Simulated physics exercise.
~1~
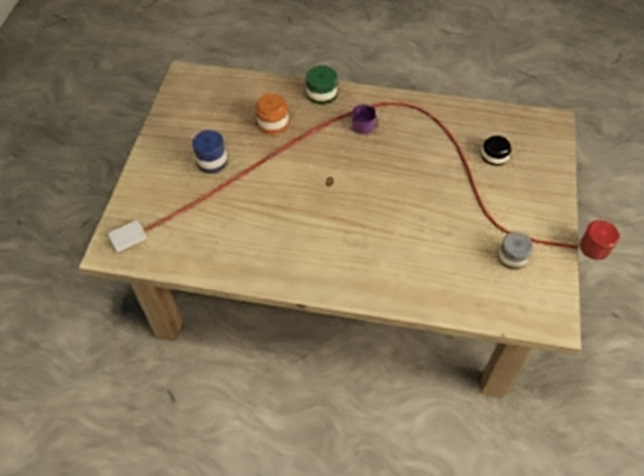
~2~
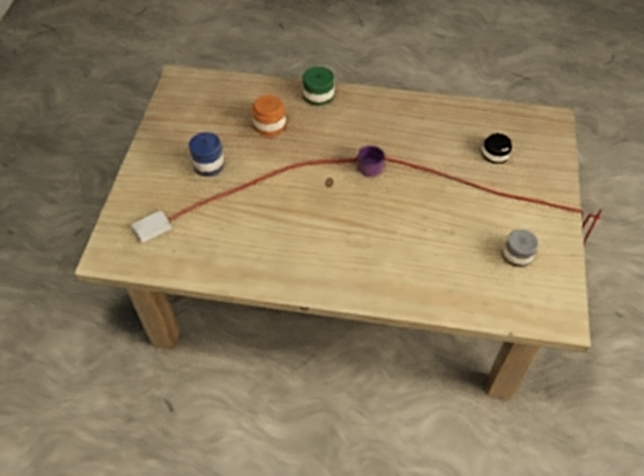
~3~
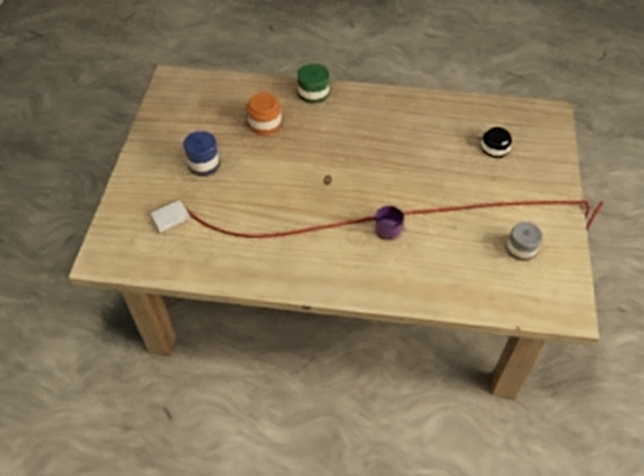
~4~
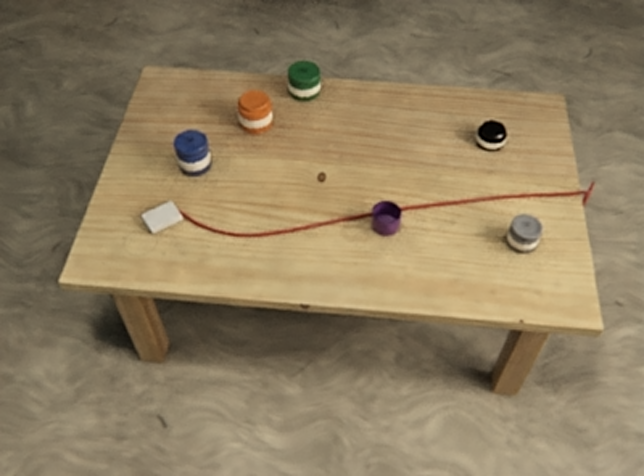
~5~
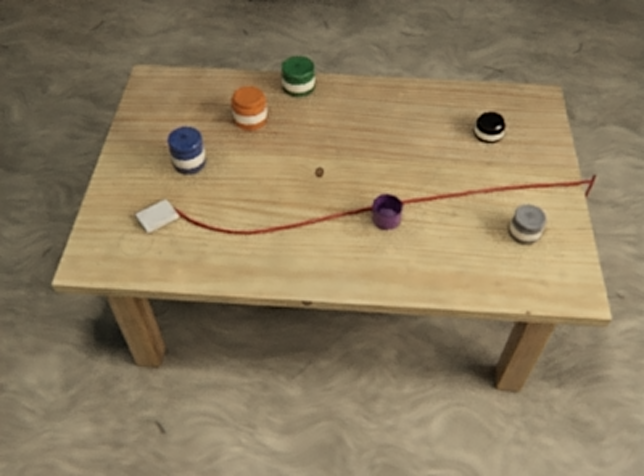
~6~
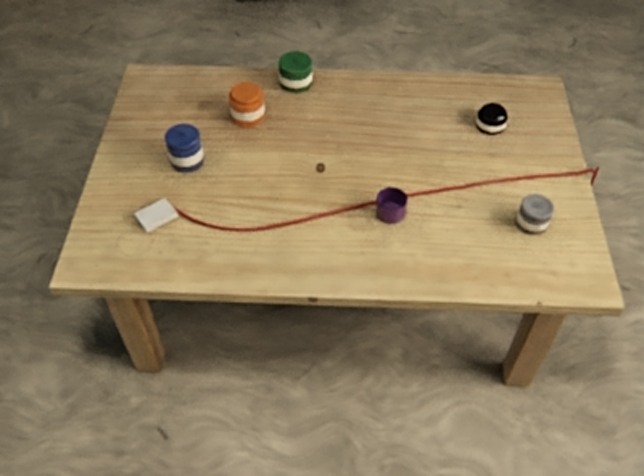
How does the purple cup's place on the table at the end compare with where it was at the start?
At the start the purple cup was near the back edge of the table, not far from the green container. By the end it was much closer to the front edge and slightly farther right.
